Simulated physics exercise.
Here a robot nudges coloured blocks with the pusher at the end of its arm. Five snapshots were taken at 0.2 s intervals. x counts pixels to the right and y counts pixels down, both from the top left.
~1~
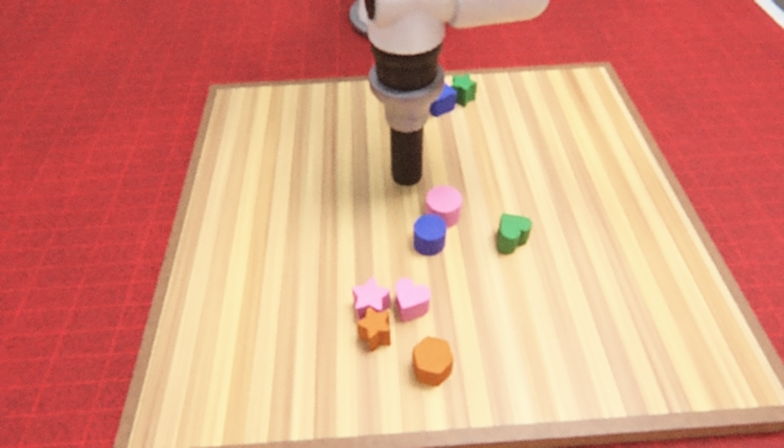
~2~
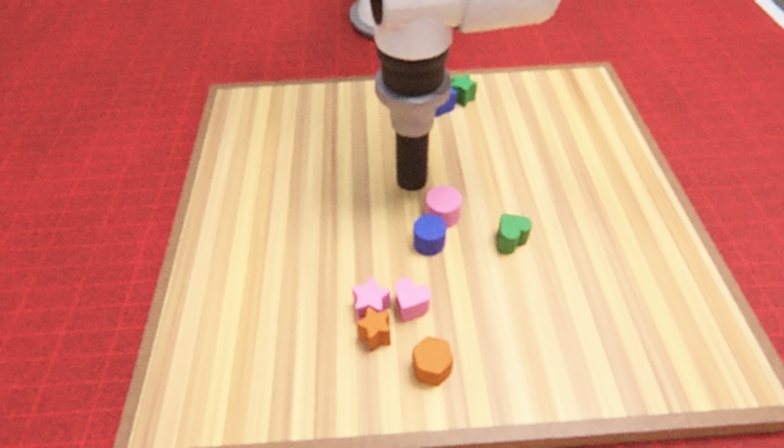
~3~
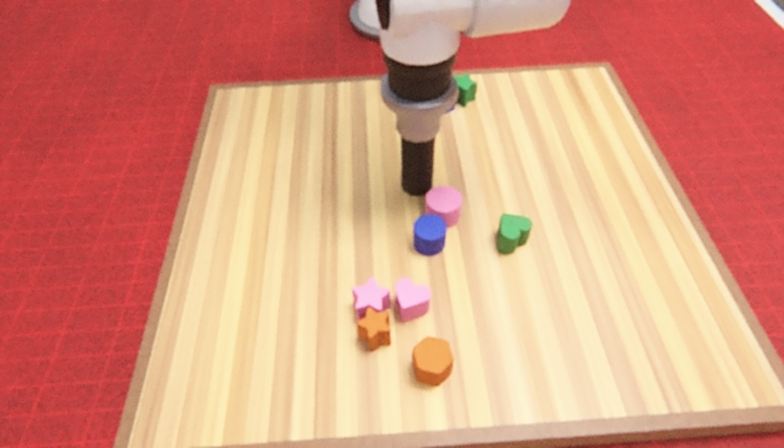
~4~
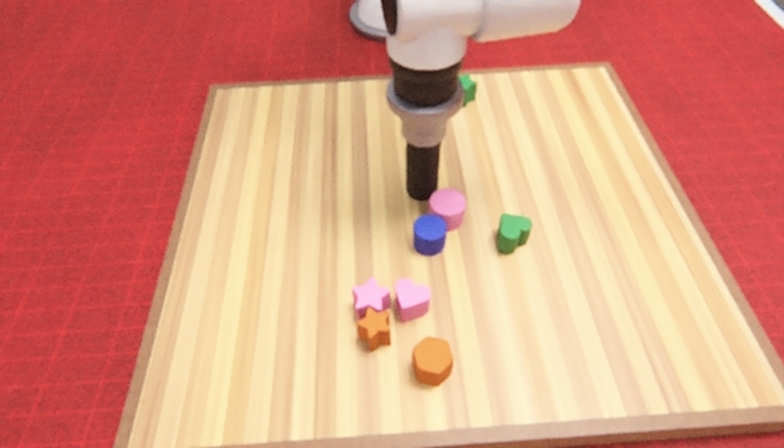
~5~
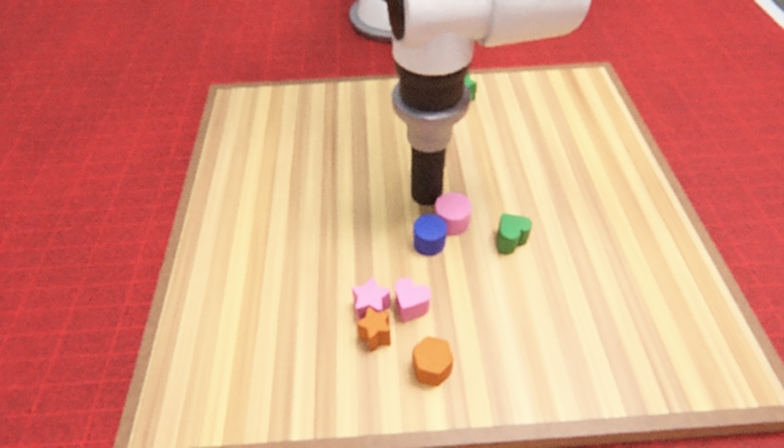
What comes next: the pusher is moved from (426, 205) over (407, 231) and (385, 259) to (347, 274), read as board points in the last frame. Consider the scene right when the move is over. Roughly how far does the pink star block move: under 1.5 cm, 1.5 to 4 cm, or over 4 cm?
Below 1.5 cm.
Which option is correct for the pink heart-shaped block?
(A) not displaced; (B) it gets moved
My pick is A.
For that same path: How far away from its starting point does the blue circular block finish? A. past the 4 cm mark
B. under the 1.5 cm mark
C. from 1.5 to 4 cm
The one that fits is C, from 1.5 to 4 cm.
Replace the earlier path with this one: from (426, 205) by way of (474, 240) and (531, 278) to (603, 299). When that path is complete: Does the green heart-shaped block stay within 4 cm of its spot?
I expect so.
The first path, step by step. One third of the way, pusher at (407, 221); blue circular block at (430, 235).
Two thirds of the way, pusher at (384, 248); blue circular block at (428, 241).
At the end, pusher at (345, 263); pink star block still; pink heart-shaped block still; blue circular block at (428, 241).
